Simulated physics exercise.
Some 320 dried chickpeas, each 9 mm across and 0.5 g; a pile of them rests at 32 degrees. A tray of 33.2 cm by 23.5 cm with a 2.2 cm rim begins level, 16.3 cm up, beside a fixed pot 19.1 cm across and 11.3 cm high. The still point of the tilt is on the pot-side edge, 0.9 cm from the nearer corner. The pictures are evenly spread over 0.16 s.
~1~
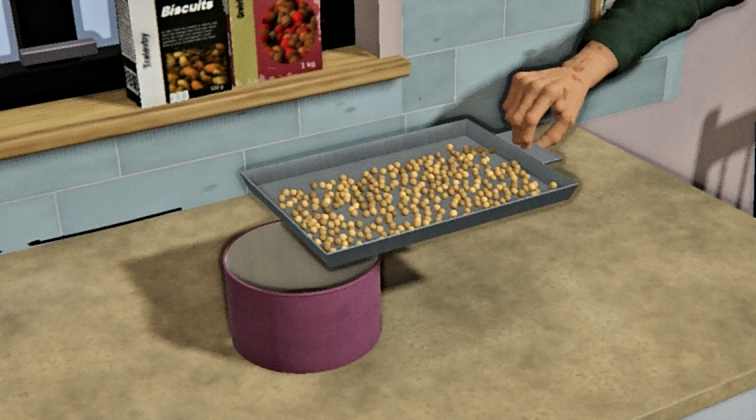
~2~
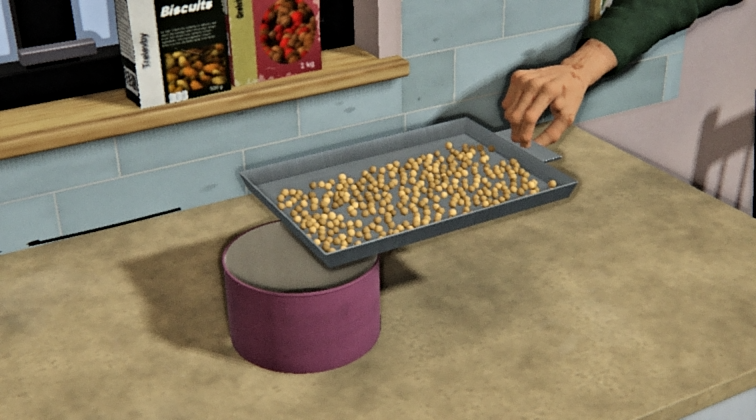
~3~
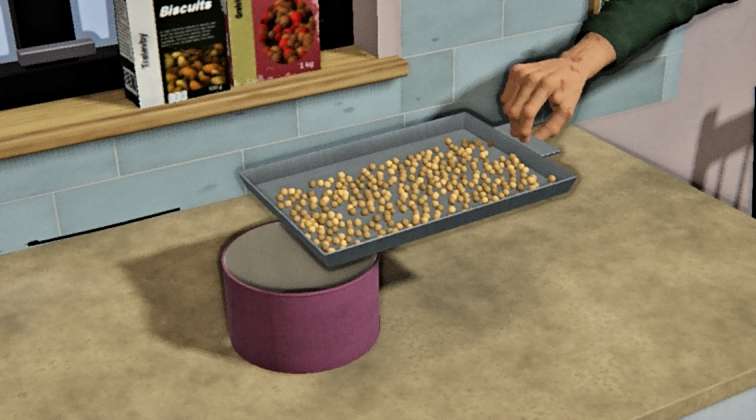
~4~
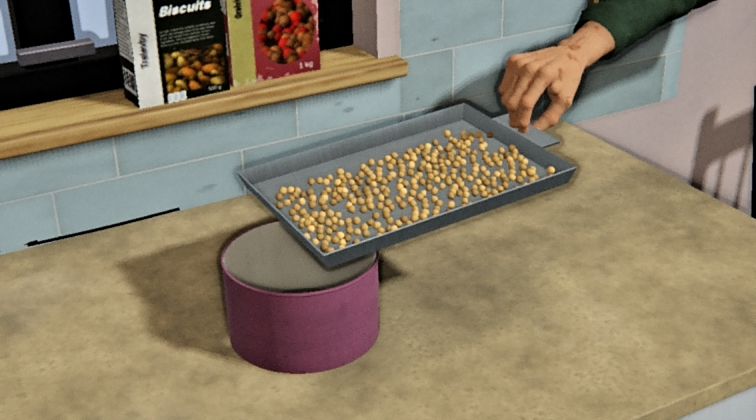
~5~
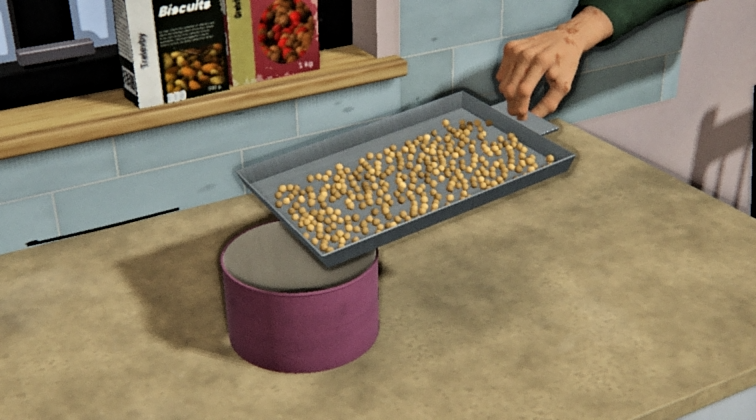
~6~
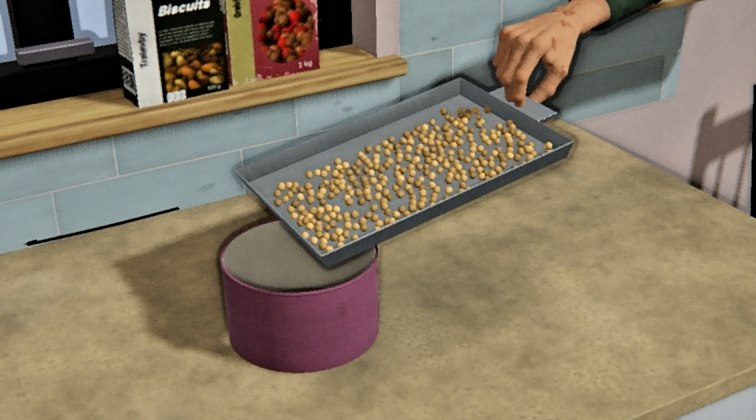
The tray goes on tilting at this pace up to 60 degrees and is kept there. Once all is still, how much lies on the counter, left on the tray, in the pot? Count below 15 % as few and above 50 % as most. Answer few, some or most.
Counter: Some, tray: Most, pot: Few.
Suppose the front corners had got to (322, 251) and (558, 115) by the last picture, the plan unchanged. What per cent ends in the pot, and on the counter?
Pot 20, counter 25.
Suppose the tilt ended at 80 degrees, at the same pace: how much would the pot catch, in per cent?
In that case some 20 per cent.
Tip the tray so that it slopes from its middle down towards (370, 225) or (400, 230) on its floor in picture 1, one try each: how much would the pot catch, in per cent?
About 0 and 0 per cent.
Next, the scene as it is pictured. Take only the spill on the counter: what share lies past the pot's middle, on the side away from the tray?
Roughly 100 per cent.
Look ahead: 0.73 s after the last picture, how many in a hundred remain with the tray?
Some 65 per cent of the load.
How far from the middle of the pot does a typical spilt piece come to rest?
Some 22 cm.
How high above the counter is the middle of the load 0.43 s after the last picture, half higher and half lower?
Some 22 cm.
Then, 0.26 s after the last picture, tilt 35 degrees; the tray holds 100 %, the pot 0 %.
Then, 0.43 s after the last picture, tilt 51 degrees; the tray holds 100 %, the pot 0 %.
Then, 0.73 s after the last picture, tilt 60 degrees; the tray holds 65 %, the pot 0 %.
In the end, counter 35 %, tray 60 %, pot 5 %.
